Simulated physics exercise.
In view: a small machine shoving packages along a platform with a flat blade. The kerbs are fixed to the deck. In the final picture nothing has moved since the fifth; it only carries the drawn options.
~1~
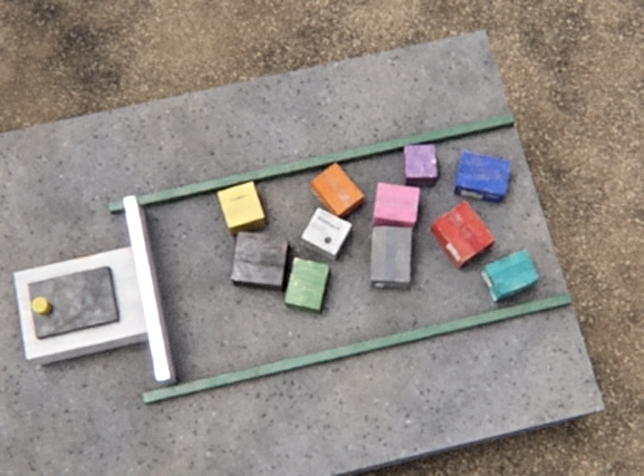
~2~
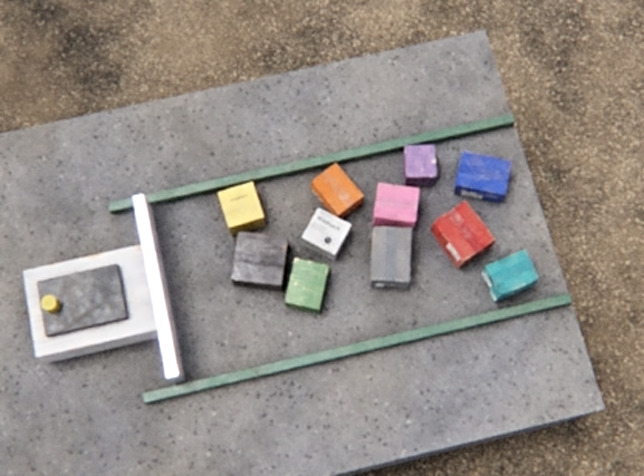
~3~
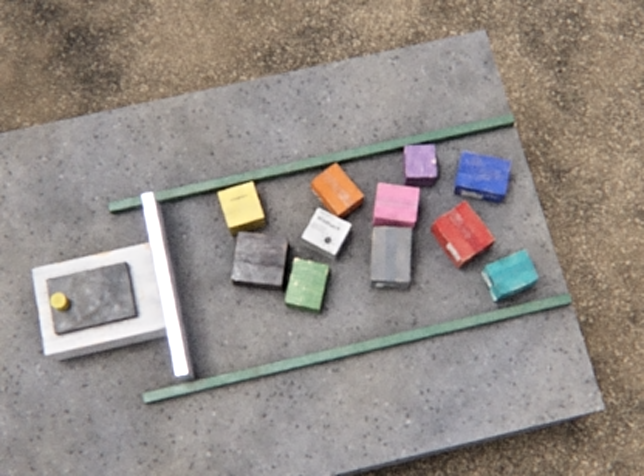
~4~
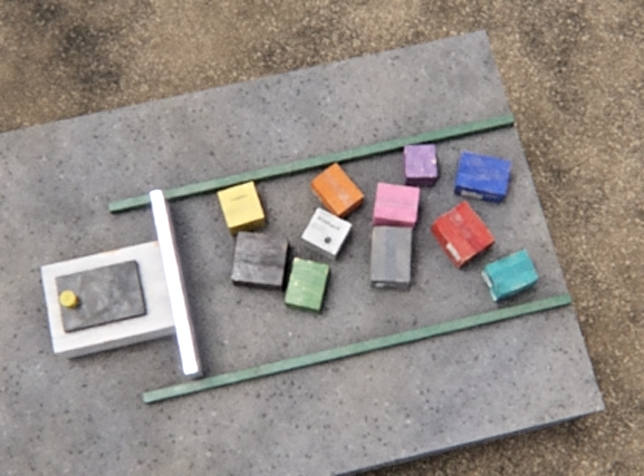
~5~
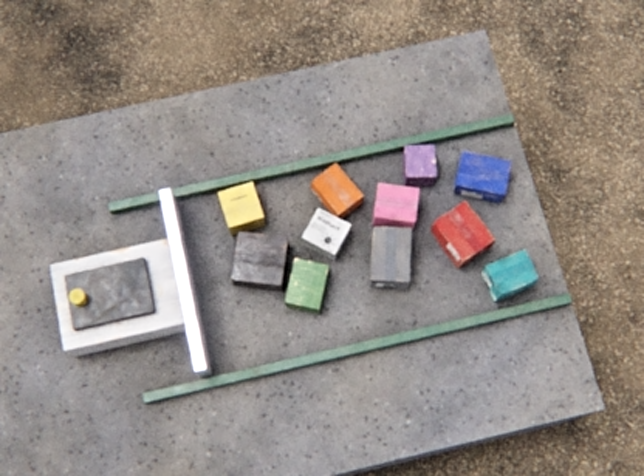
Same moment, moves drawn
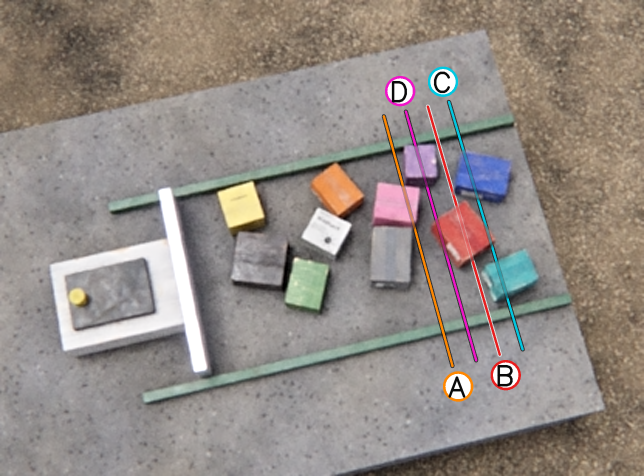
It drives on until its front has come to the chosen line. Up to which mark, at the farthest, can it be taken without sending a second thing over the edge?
Line A.
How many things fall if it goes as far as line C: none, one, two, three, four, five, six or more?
In all, six or more.
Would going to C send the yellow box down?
No.
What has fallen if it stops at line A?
It is the blue parcel.
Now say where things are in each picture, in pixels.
In the first picture, white box (326, 235); green crate (307, 286); yellow box (242, 209).
In the second picture, robot (88, 298); orange box (337, 192).
In the third picture, robot (98, 296); purple crate (419, 166).
In the fourth picture, robot (107, 294); red parcel (462, 235).
In the fifth picture, robot (116, 292); pink box (395, 208); grey parcel (391, 257); white box (326, 235).
On the copy, A at (417, 236); B at (462, 226); C at (484, 221); D at (440, 231).
On A. First, robot (202, 273); yellow box (279, 201); orange box (340, 190).
Then, robot (288, 253); blue parcel (488, 177); red parcel (477, 235).
Finally, robot (352, 238); blue parcel over the edge; red parcel (541, 227); one fallen.
By contrast, B drops three; C drops six; D drops two.
